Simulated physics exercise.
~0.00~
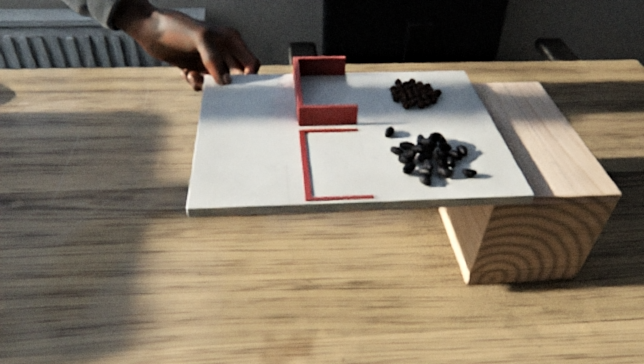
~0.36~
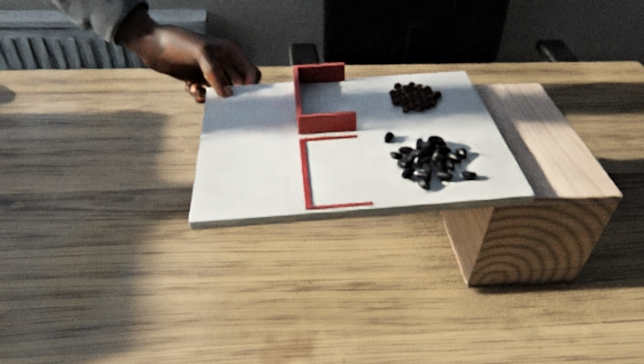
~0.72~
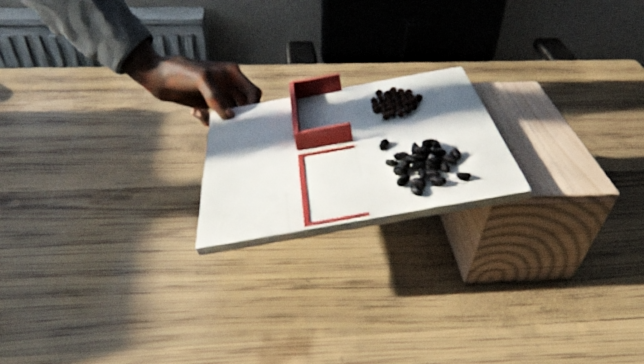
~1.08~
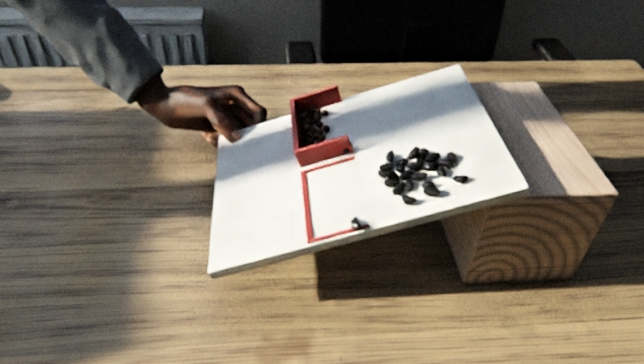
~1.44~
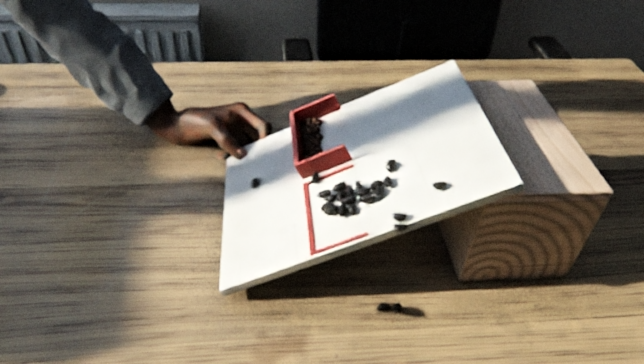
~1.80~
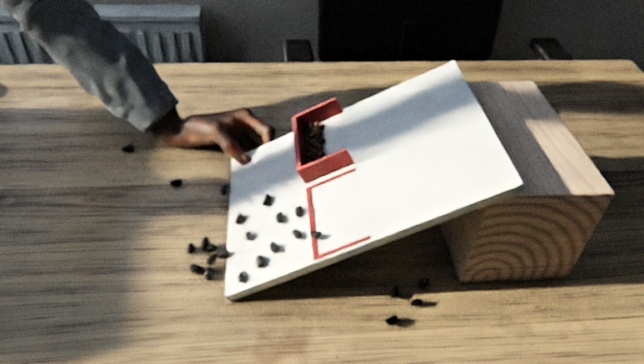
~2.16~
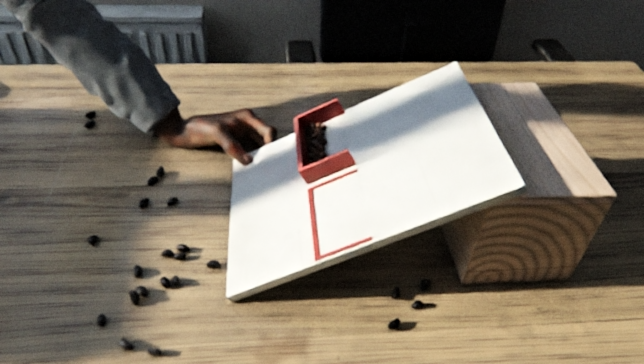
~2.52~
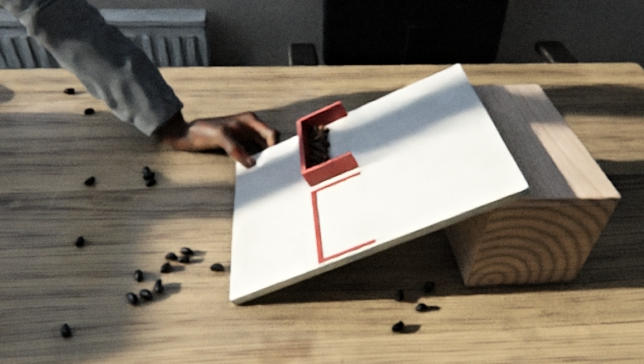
A white board leaning on a wooden block was tilted down at the left by a hand, sending one pile of small dark things into a raised red barrier, while the nearer pile slid across a flat red outline and scattered over the table.
